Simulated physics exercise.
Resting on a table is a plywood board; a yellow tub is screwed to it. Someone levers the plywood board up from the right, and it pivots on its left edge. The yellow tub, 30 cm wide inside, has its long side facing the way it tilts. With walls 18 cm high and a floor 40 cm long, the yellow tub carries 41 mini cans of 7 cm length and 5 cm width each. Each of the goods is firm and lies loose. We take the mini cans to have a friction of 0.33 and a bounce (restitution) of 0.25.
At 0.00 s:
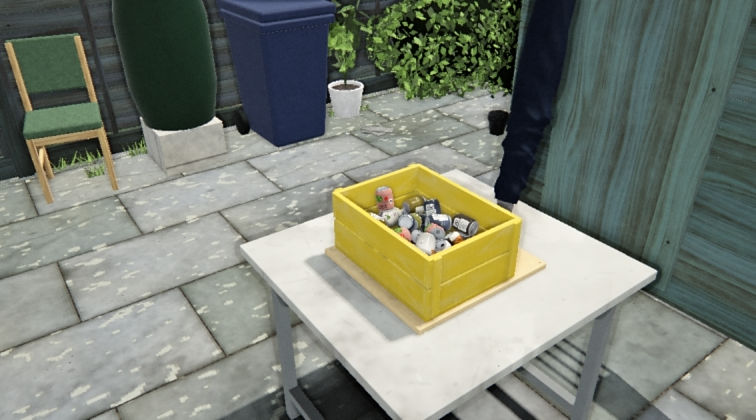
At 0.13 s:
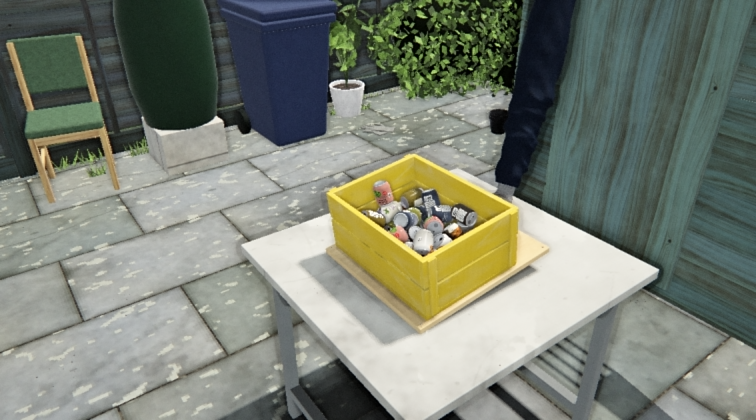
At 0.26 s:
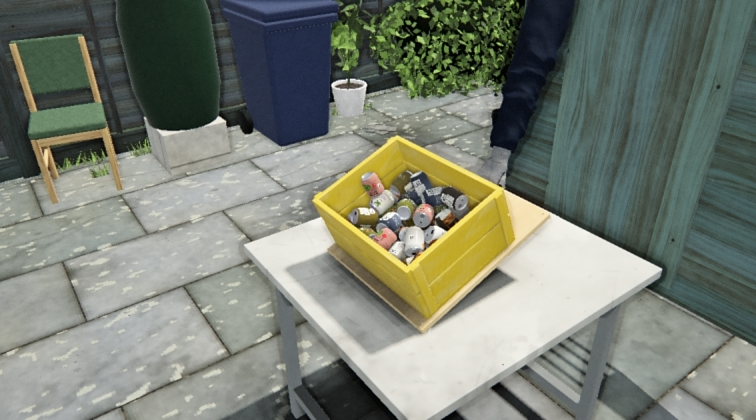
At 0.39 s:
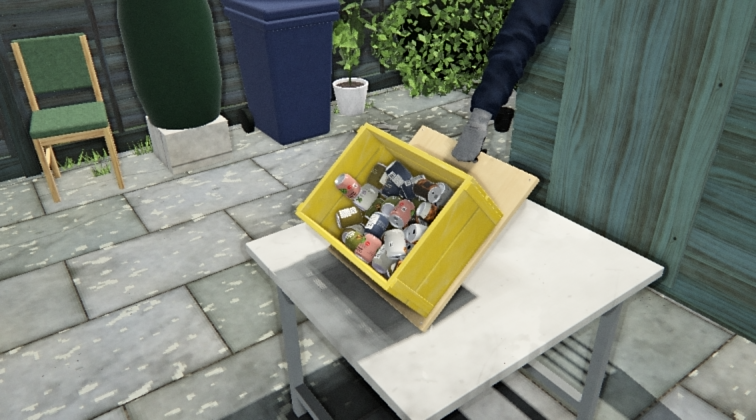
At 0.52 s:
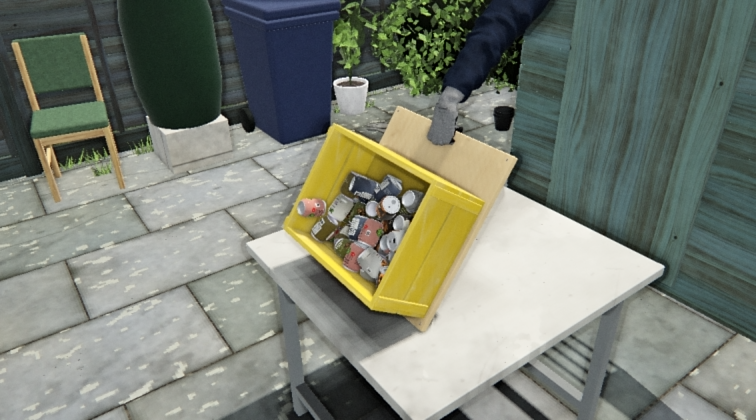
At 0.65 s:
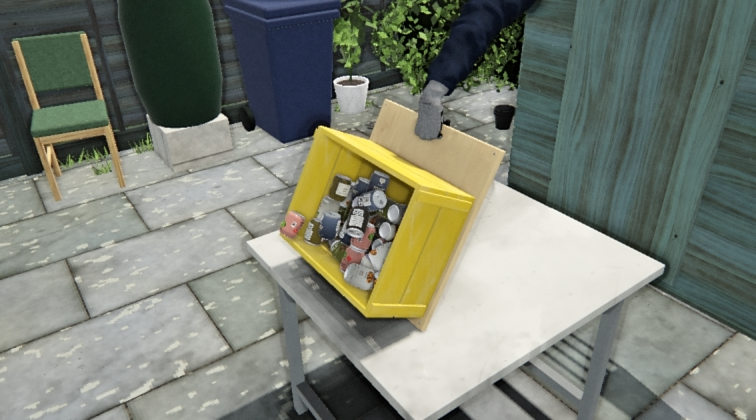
A person's arm in a dark sleeve and grey glove reaches in from the upper right over a paved yard, seen from above by a still camera. On a white table sits a yellow box of small mixed cans on a plywood board, with a green chair, blue bin and plants behind. The hand raises the board's right side, tilting the box steeply leftward as the cans shift toward its lower side.
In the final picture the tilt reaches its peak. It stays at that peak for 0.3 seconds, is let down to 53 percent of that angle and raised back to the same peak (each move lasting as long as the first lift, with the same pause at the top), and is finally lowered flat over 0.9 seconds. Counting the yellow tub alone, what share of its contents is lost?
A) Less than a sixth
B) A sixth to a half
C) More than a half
Option A: Less than a sixth.
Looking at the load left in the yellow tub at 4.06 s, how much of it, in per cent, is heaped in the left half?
70 per cent or so.
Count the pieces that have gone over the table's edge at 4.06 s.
Roughly 1.
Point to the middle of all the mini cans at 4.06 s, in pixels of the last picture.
Pixel (412, 248), give or take.
After 1.19 s, tilt 53°; the yellow tub is down by 1 of 41.
After 1.88 s, tilt 44°; the yellow tub is down by 1 of 41.
After 2.83 s, tilt 48°; the yellow tub is down by 1 of 41.
Outcome (at 4.06 s), the yellow tub is down by 1 of 41. Asked share, 1 of 41, 2 per cent.
